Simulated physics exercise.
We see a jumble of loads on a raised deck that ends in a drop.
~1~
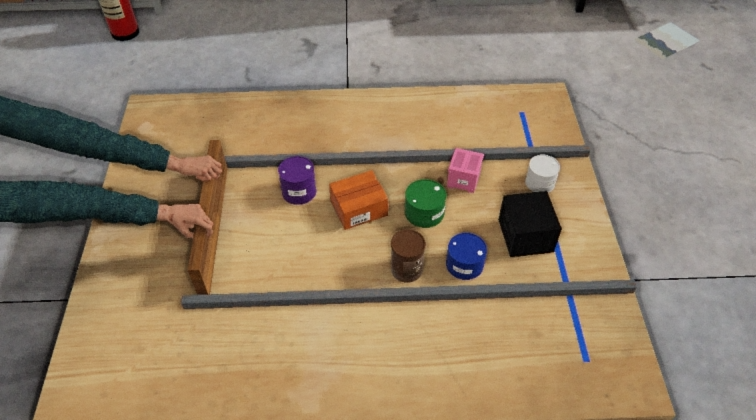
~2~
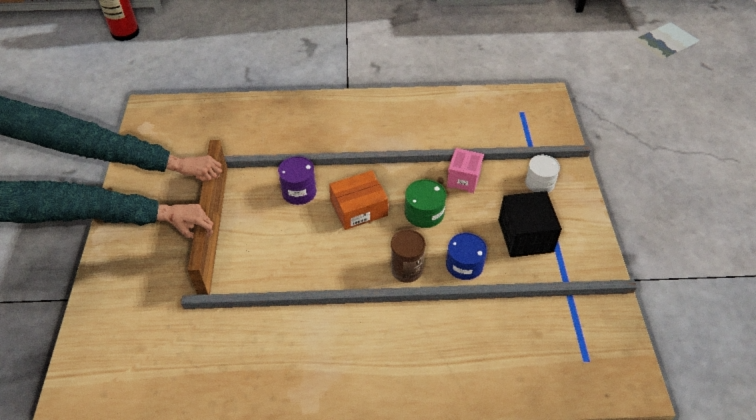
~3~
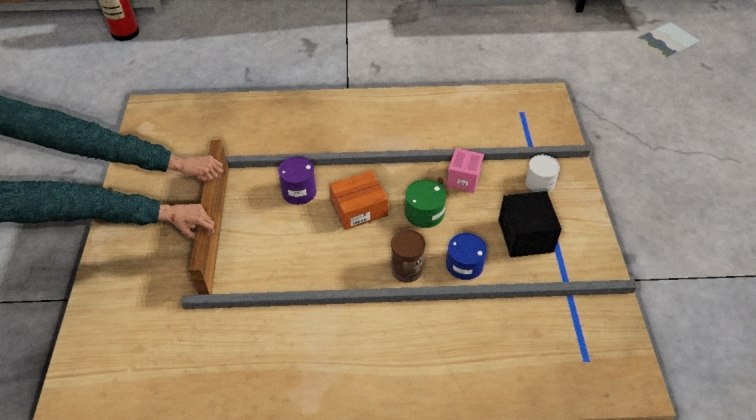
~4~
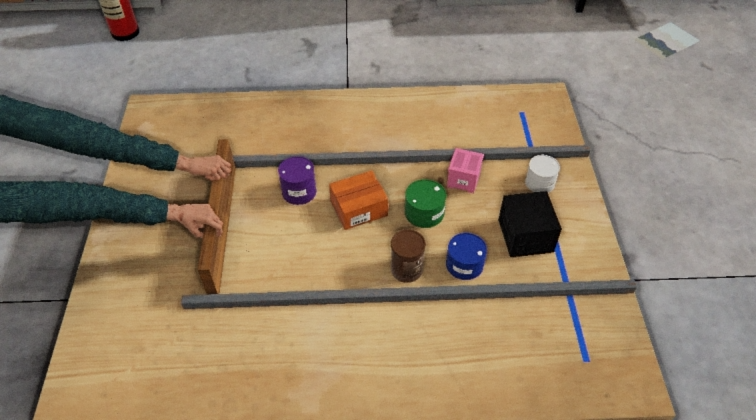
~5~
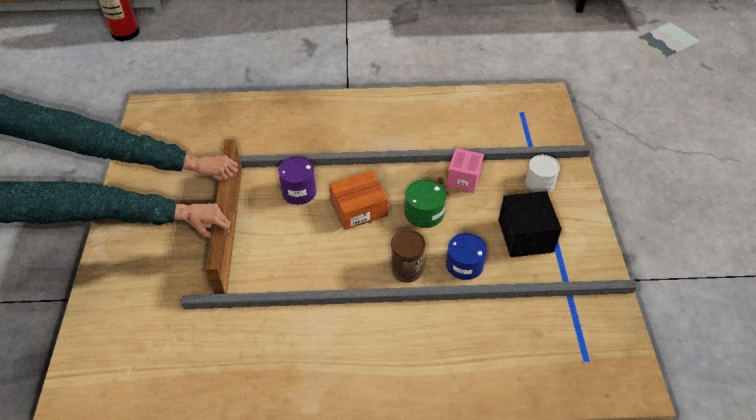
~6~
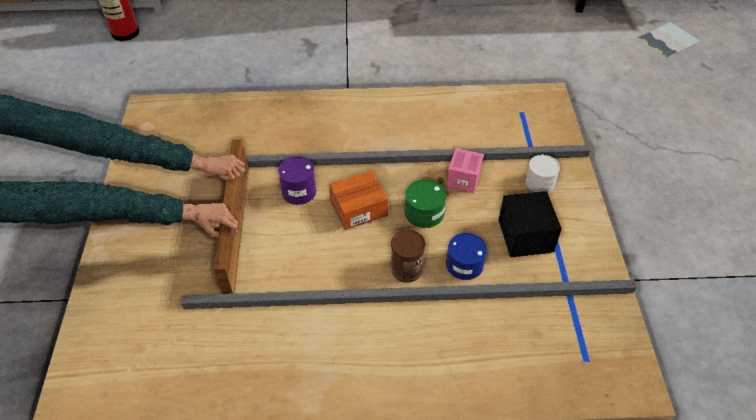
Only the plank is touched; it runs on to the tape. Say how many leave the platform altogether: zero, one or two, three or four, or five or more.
The number that fall off is three or four.
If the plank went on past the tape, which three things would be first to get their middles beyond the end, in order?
In order: The black crate, then the white canister, then the green canister.
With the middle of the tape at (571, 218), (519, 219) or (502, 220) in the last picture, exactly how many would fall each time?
Try by try, 5, 0 and 0.
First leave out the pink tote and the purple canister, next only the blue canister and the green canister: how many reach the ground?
The counts: 2 and 1.
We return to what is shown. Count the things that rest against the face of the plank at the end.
The number is 3.
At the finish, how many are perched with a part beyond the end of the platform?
It comes to 2.
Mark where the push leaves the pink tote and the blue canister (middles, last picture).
First (583, 163), then (614, 252).
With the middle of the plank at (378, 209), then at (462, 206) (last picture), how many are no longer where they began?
First 3, then 7.
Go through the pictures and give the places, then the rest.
White canister (542, 174); black crate (529, 224); pink tote (465, 171); plank (210, 215); tape (550, 218), in the first frame.
Black crate (529, 224); blue canister (466, 256), in the second frame.
Pink tote (465, 171); purple canister (298, 181), in the third frame.
White canister (542, 174); plank (219, 214), in the fourth frame.
Black crate (529, 224); brown pail (408, 257), in the fifth frame.
White canister (542, 174); black crate (529, 224); pink tote (465, 171); plank (233, 214); tape (550, 218), in the sixth frame.
Early on, none off yet; white canister at rest near (542, 174); black crate at rest near (529, 224); pink tote at rest near (465, 171).
Finally, the number that fall off is three or four; lost, green canister, black crate and white canister.
